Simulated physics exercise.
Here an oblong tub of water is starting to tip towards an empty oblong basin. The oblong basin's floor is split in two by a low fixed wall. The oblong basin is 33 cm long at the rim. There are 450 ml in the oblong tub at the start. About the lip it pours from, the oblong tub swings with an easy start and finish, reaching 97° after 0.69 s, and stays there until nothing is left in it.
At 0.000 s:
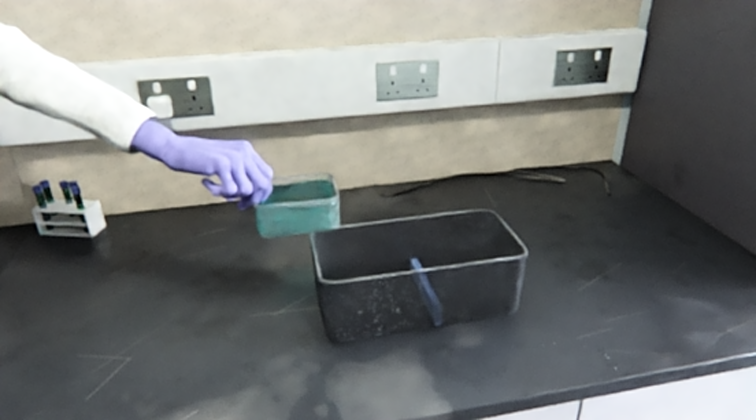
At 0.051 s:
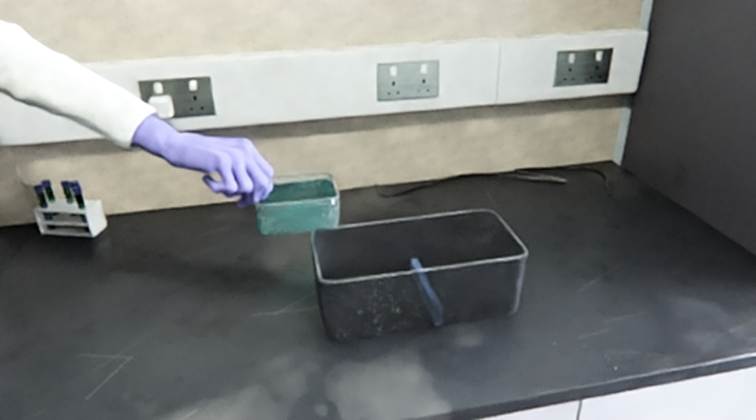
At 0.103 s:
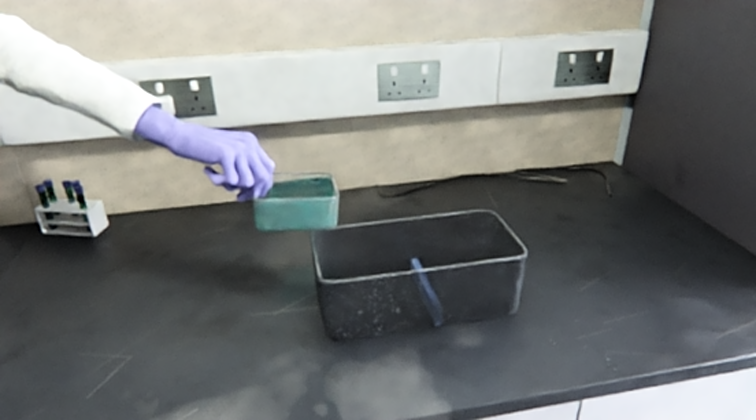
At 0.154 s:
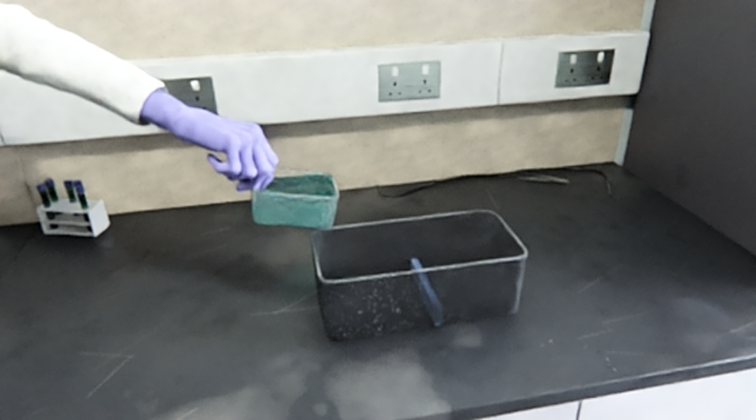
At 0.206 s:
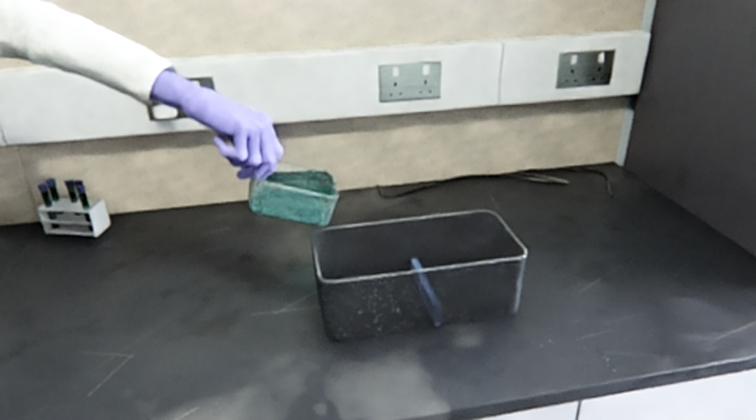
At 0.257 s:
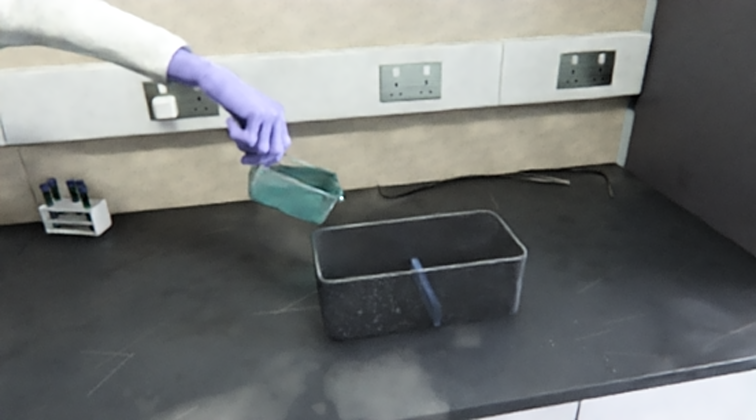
On a dark lab bench, a purple-gloved hand held a small tub of greenish liquid beside a larger empty basin, then gradually tilted it to the right until liquid reached its lower edge.
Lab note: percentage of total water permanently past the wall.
Approx. 8 %.
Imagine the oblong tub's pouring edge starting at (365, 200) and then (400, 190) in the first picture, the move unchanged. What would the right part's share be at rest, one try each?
First 60, then 85 per cent.
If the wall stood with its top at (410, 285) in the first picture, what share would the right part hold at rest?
With the wall placed like that, close to 50 per cent.
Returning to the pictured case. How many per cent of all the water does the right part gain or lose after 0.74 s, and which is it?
Net gain of about 4.
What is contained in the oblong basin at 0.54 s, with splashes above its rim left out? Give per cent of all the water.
I'd estimate some 20 percent of the liquid.
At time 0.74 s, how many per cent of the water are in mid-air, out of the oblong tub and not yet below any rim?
Close to 9 %.
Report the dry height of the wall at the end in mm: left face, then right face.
Measured: Left around 20 mm, right around 32 mm.
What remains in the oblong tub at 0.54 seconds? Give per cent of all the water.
About 22 per cent.
By 0.54 s the tilt is 86° and 22 per cent is still to pour, 21 is left of the wall and 0 right of it.
By 0.74 s the tilt is 97° and 4 per cent is still to pour, 84 is left of the wall and 4 right of it.
By 0.96 s the tilt is 97° and 1 per cent is still to pour, 86 is left of the wall and 6 right of it.
By 1.19 s the tilt is 97° and 0 per cent is still to pour, 89 is left of the wall and 7 right of it.
At rest 88 per cent lies left of the wall, 8 right of it and 4 outside.
